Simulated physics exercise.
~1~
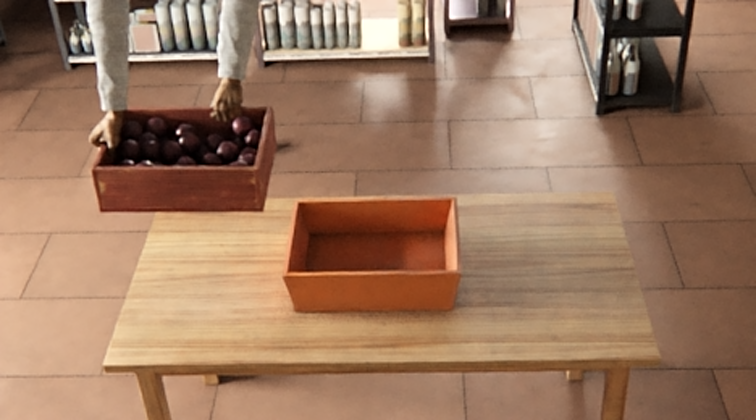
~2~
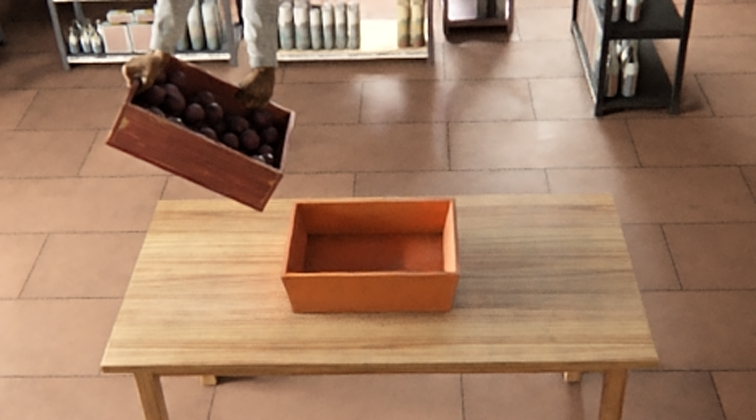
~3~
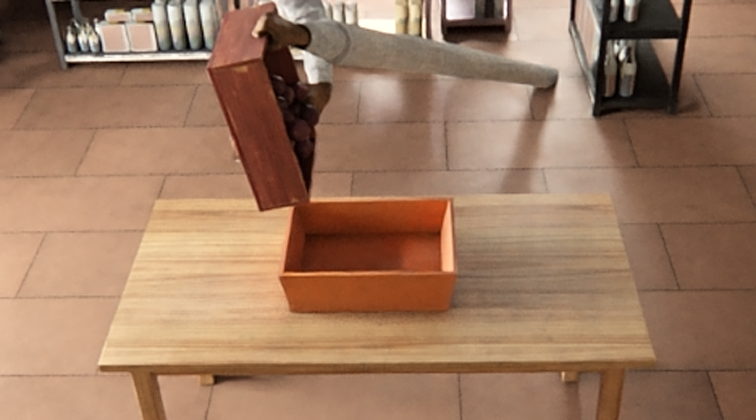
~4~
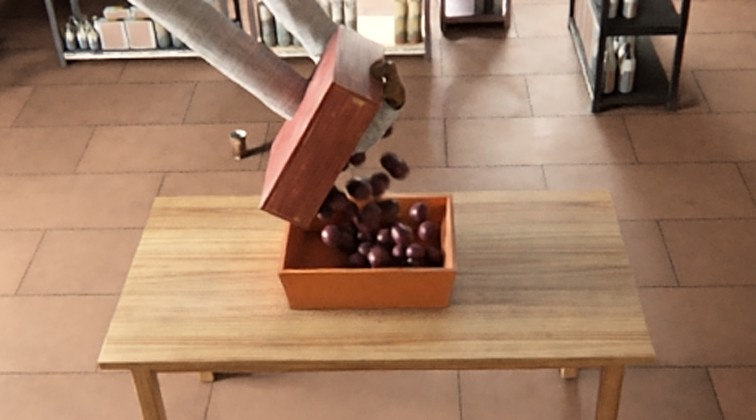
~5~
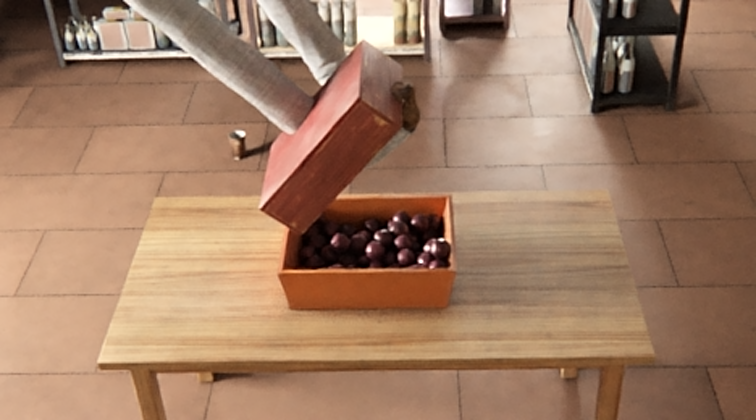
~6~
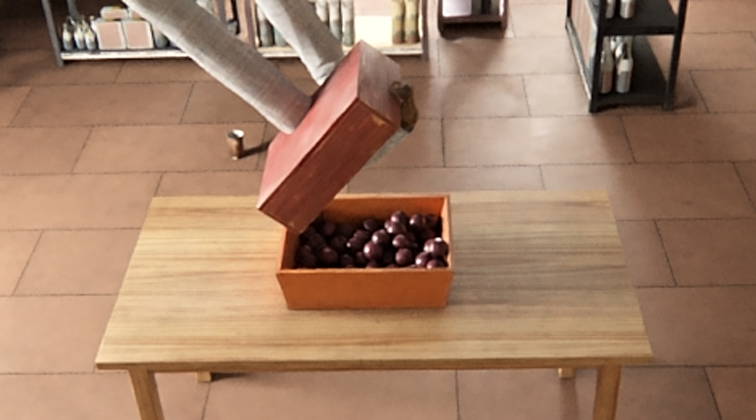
The video shows a pair of hands lifting and tilting a red crate of dark, round red onions beside an orange carton on a wooden table, then tipping it steeply so the onions tumble into the carton, where they rest as the crate stays tilted above.
